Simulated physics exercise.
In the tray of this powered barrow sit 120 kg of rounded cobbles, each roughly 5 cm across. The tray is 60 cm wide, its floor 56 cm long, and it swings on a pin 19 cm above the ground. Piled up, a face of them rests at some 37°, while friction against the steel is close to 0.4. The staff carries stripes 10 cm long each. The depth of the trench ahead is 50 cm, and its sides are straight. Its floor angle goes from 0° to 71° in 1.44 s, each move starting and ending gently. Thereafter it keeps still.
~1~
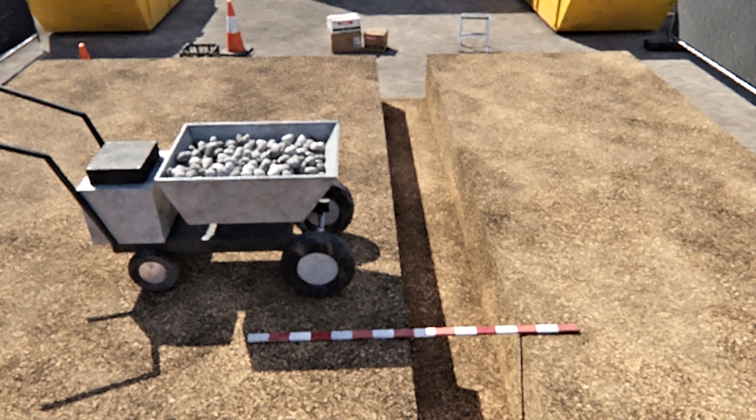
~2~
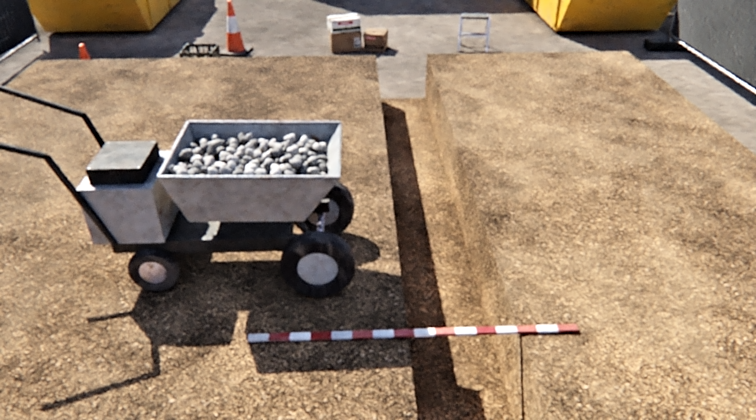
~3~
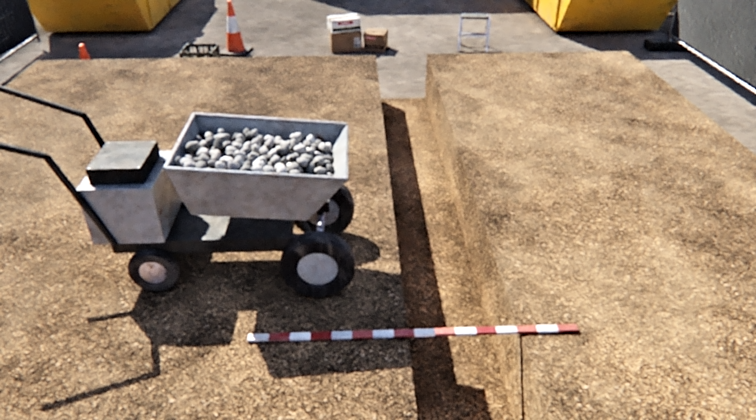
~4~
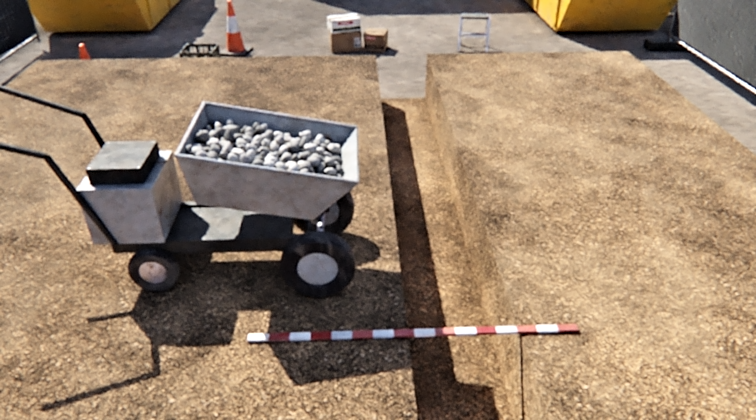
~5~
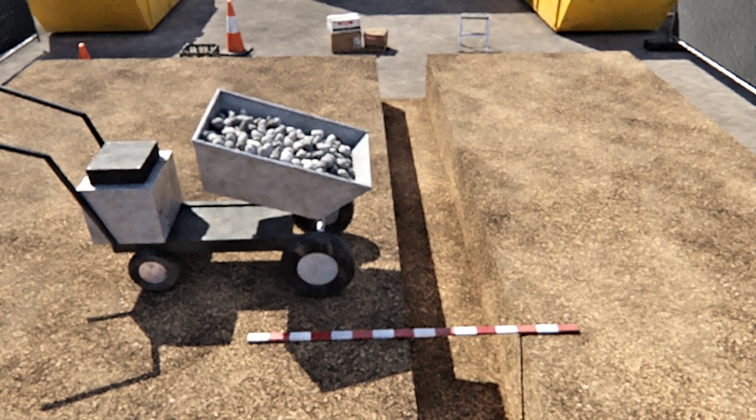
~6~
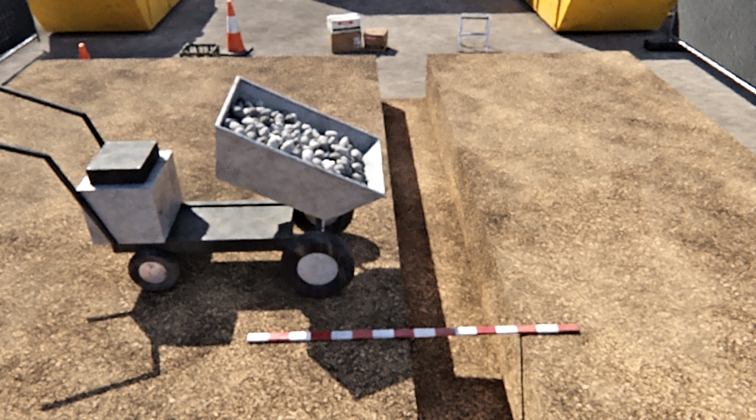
On a sunlit patch of brown ground beside a straight-sided trench, a powered barrow stands with its grey tray of rounded cobbles level. The tray begins to tilt gently, then swings up steadily at its left end, lowering its right lip toward the trench side while the barrow stays still.
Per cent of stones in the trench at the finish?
About 100 %.
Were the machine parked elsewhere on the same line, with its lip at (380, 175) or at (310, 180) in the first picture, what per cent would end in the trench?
Result: Close to 75 then close to 100 per cent.
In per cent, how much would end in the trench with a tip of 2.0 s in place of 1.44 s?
It'd be some 100 per cent.
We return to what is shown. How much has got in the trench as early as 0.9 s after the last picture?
Something like 40 in a hundred.
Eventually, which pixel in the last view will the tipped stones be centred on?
The resting stones are centred at roughly (453, 315).
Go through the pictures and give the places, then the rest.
In the first frame, lip at (336, 177), floor tilted 0°, highest stones at (258, 151).
In the second frame, the tray is at 1°, its lip at (339, 178); the top of the load is at (232, 150).
In the third frame, lip at (347, 179), floor tilted 5°, highest stones at (221, 143).
In the fourth frame, lip at (358, 183), floor tilted 11°, highest stones at (219, 135).
In the fifth frame, lip at (371, 188), floor tilted 18°, highest stones at (230, 122).
In the sixth frame, lip at (385, 196), floor tilted 27°, highest stones at (246, 111).
Then, 0.5 s after the last picture the floor is at 60°, 99 % in the tray, 1 % in the trench; the foremost stones are at (430, 224).
Then, 0.9 s after the last picture the floor is at 71°, 59 % in the tray, 40 % in the trench; the foremost stones are at (490, 310).
Then, 1.3 s after the last picture the floor is at 71°, 32 % in the tray, 68 % in the trench; the foremost stones are at (487, 295).
Then, 3.2 s after the last picture the floor is at 71°, 0 % in the tray, 100 % in the trench; the foremost stones are at (490, 310).
